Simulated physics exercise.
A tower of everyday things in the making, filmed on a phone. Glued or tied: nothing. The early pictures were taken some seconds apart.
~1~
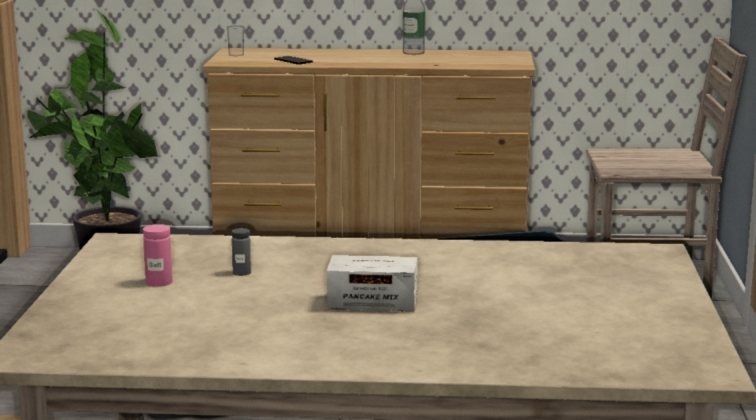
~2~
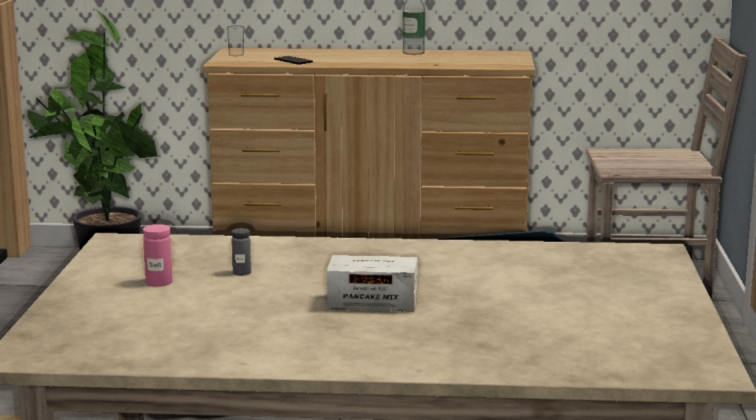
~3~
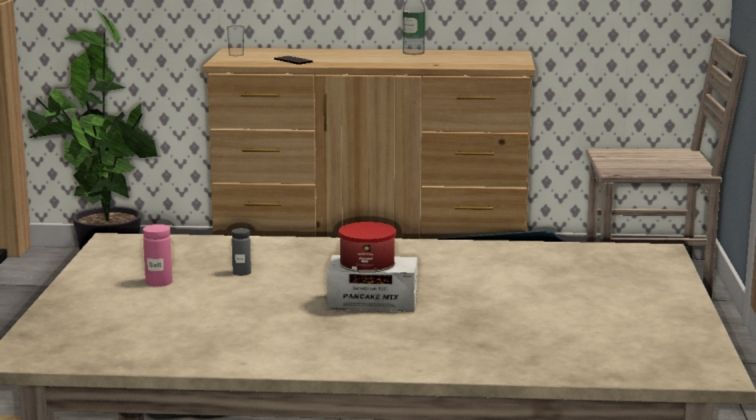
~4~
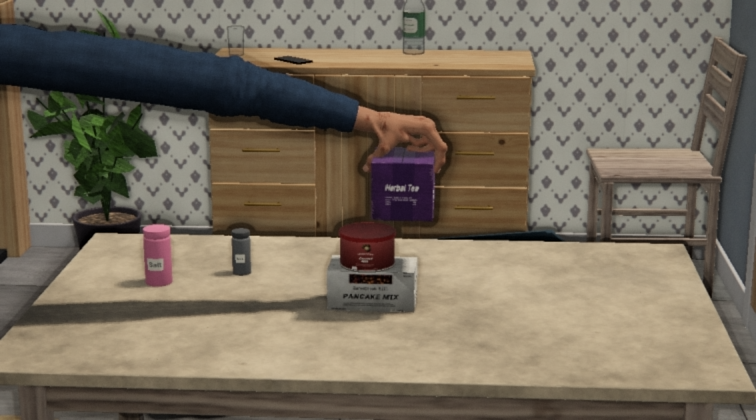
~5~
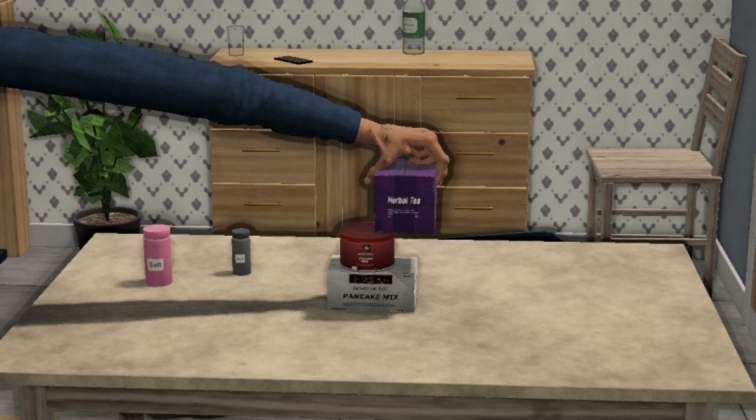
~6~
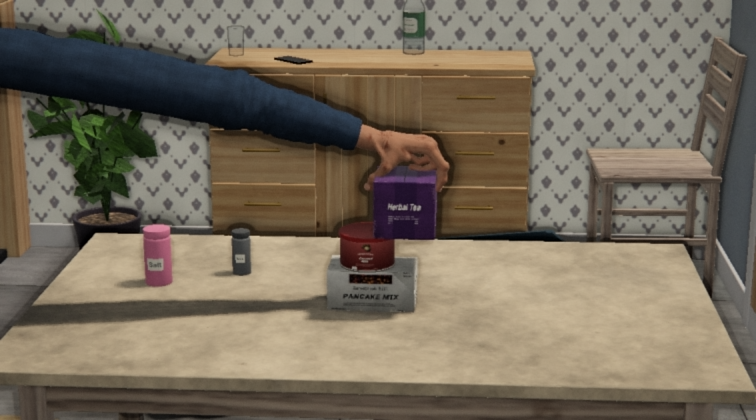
An arm lowers a purple box onto a red tin above a white box.
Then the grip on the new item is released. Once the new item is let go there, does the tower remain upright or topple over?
Unsteady.
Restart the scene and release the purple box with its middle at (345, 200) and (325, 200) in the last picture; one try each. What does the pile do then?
Well, the first time it stays steady, and the second time it falls over.
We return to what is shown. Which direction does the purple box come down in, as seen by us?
Its movement is toward the right.
Then, 0.40 s past the last view, purple box now fallen.
Then, 0.50 s past the last view, things are still on the move.
Finally, fallen, purple box; the other 4 still in place. Final places as the last picture's camera would see them, purple box near (526, 277). The pile gives way.
